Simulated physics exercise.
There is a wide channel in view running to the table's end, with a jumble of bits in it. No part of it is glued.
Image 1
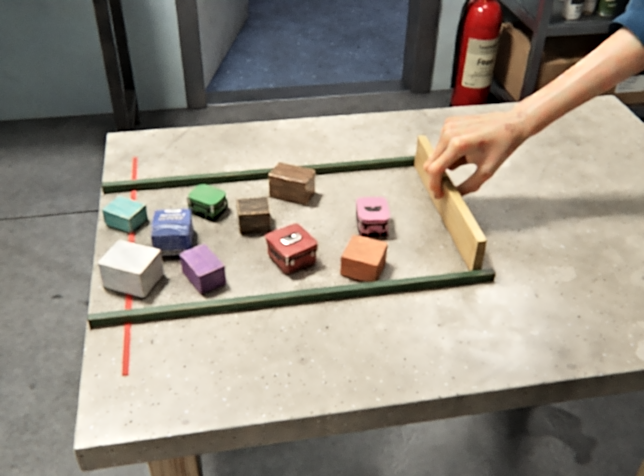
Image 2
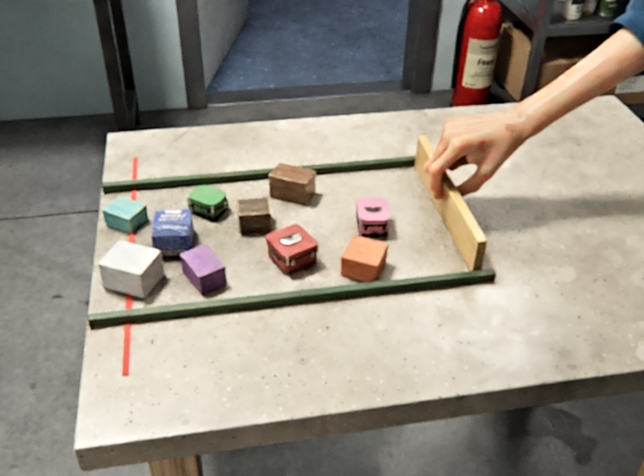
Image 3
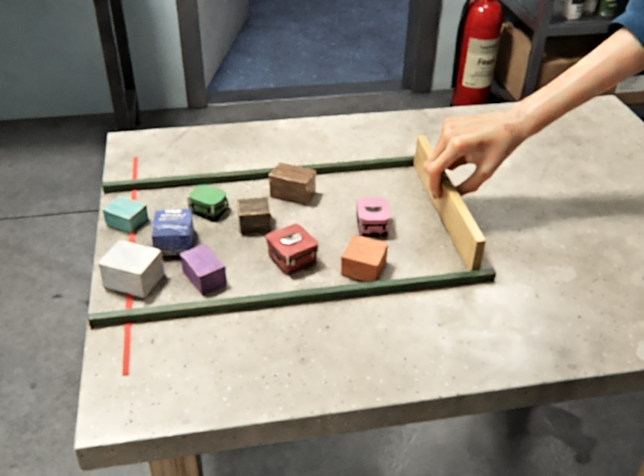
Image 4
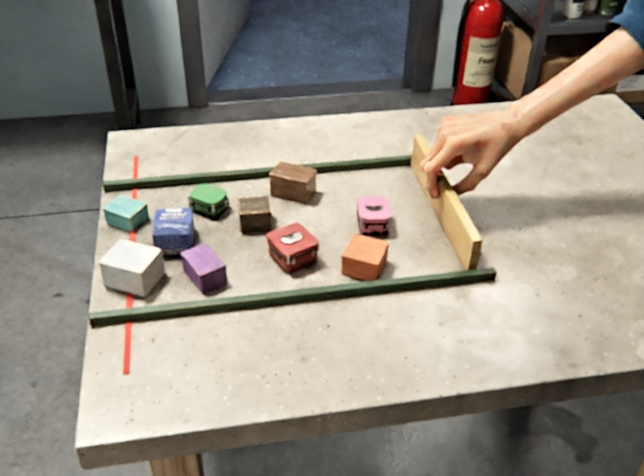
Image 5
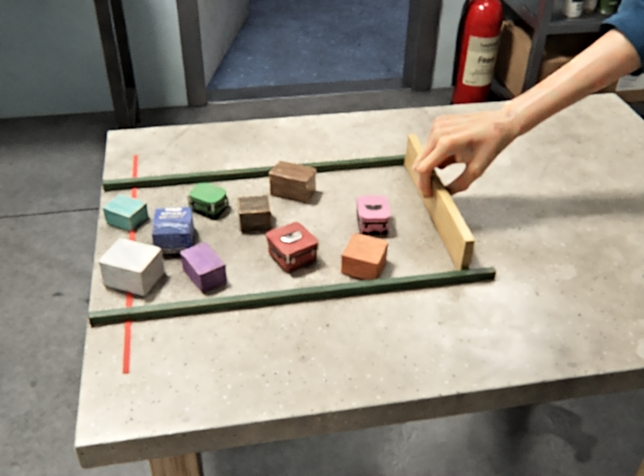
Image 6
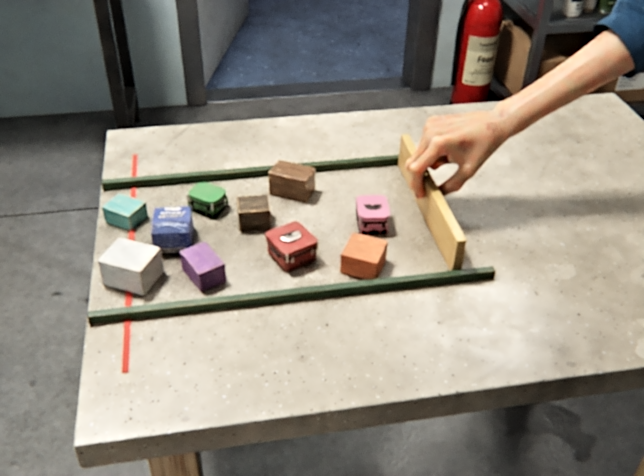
A hand held a wooden board upright between two green rails on a table, then slid it slightly left toward a scatter of colourful little blocks, which stayed where they were.
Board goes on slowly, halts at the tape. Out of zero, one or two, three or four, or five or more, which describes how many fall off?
The answer is five or more.
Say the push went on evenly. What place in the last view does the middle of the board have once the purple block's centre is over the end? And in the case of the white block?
First near (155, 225), second near (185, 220).
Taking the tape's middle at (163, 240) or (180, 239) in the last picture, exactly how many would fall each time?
Respectively 2 and 1.
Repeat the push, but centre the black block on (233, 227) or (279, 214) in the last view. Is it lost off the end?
Well, the black block is gone in the first case and is gone in the second.
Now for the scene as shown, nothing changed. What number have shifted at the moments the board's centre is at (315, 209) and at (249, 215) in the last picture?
It comes to 4 for the first spot, 8 for the other.
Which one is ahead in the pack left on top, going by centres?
That's the black block.
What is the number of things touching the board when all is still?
I count 3 of them.
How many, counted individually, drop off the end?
Precisely 6.
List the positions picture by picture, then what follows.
Turquoise block (125, 214); white block (132, 269); blue box (173, 233); board (446, 199); tape (131, 246), in the first frame.
White block (132, 269); brown block (293, 184), in the second frame.
Blue box (173, 232); black block (254, 215), in the third frame.
Turquoise block (127, 214); purple block (204, 268), in the fourth frame.
White block (132, 267); red case (292, 247), in the fifth frame.
Turquoise block (125, 212); white block (132, 266); blue box (173, 230); board (428, 198); tape (131, 243), in the sixth frame.
Soon after, none off yet; turquoise block at rest near (125, 212); white block at rest near (132, 266); blue box at rest near (173, 230).
Then, none off yet; turquoise block at rest near (125, 212); white block moving near (123, 265); blue box moved a little near (147, 235).
At rest, the number that fall off is five or more; fallen, red case, green case, purple block, blue box, white block and turquoise block.
